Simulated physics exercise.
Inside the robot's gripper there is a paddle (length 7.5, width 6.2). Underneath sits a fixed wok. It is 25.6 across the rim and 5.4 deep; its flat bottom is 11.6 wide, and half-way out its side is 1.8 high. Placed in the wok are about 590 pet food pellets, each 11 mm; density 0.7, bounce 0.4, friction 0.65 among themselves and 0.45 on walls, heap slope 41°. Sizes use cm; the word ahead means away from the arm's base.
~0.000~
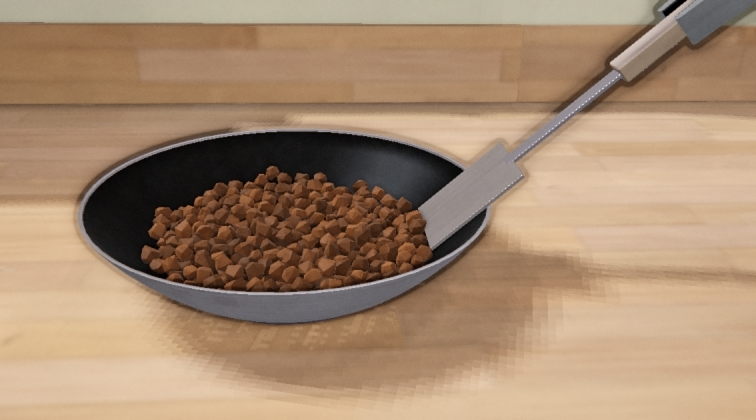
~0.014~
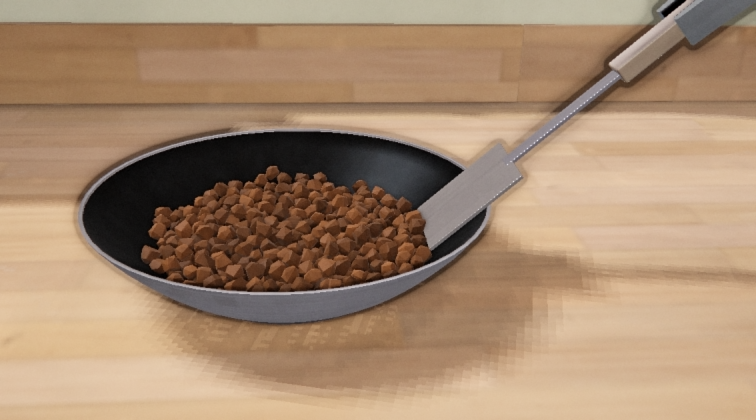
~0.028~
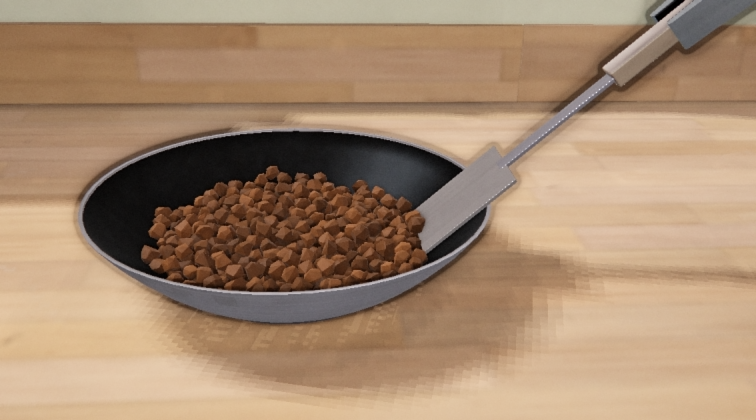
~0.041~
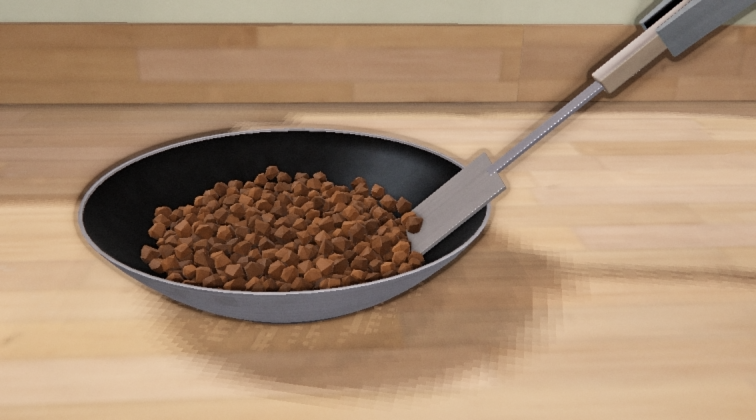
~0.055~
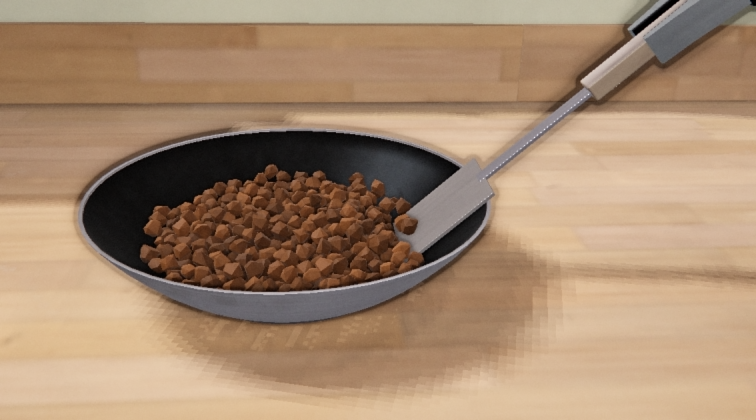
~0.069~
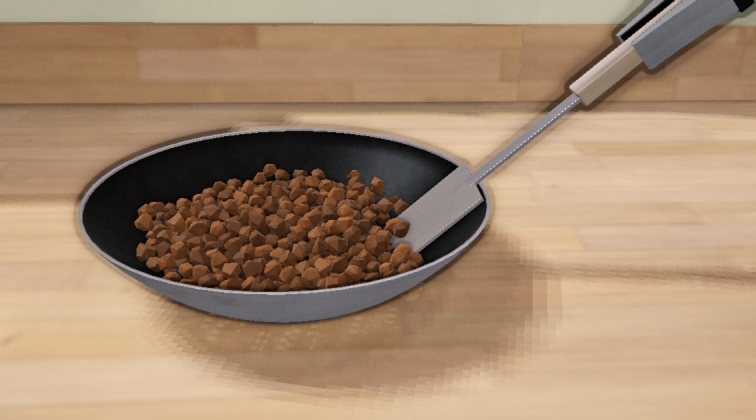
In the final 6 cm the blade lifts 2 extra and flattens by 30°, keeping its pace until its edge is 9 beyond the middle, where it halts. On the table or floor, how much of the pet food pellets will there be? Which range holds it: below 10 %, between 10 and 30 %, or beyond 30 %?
The range between 10 and 30 %.
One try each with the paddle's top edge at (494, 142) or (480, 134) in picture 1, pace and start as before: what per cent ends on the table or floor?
Roughly 25% and 20%.
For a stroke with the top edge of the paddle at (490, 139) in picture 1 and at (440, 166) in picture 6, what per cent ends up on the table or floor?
Some 25 percent ends up on the table or floor.
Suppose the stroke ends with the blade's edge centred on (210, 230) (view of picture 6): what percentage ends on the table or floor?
Roughly 0 per cent, I'd say.
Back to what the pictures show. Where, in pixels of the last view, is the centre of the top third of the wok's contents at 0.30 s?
It is centred at roughly (157, 203).
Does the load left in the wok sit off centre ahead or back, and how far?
Roughly 3.0 cm ahead.
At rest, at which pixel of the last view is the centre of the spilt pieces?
Roughly (28, 265).
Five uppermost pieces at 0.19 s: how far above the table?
Roughly 6 centimetres.
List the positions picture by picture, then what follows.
In the first picture, paddle top edge at (512, 158), sloping 42°; upper third of the load around (294, 229), from x 150 to 425, top at y 175; 594 in the wok.
In the second picture, paddle top edge at (511, 159), sloping 42°; upper third of the load around (294, 228), from x 150 to 425, top at y 175.
In the third picture, paddle top edge at (505, 163), sloping 42°; upper third of the load around (293, 229), from x 150 to 420, top at y 175.
In the fourth picture, paddle top edge at (495, 169), sloping 42°; upper third of the load around (293, 227), from x 150 to 415, top at y 170.
In the fifth picture, paddle top edge at (484, 175), sloping 42°; upper third of the load around (291, 223), from x 150 to 415, top at y 170.
In the sixth picture, paddle top edge at (473, 180), sloping 42°; upper third of the load around (284, 223), from x 145 to 415, top at y 170; 594 in the wok.
By 0.19 s, sloping 42°, highest piece 6 above the table; 594 in the wok.
By 0.30 s, sloping 32°, highest piece 8 above the table; 585 in the wok, 9 on the blade or in flight.
By 0.56 s, sloping 12°, highest piece 7 above the table; 465 in the wok, 123 on the table or floor, 6 on the blade or in flight.
By 1.61 s, sloping 12°, highest piece 7 above the table; 465 in the wok, 129 on the table or floor.
Final count, 465 in the wok, 129 on the table or floor. That is 22 % on the table or floor.
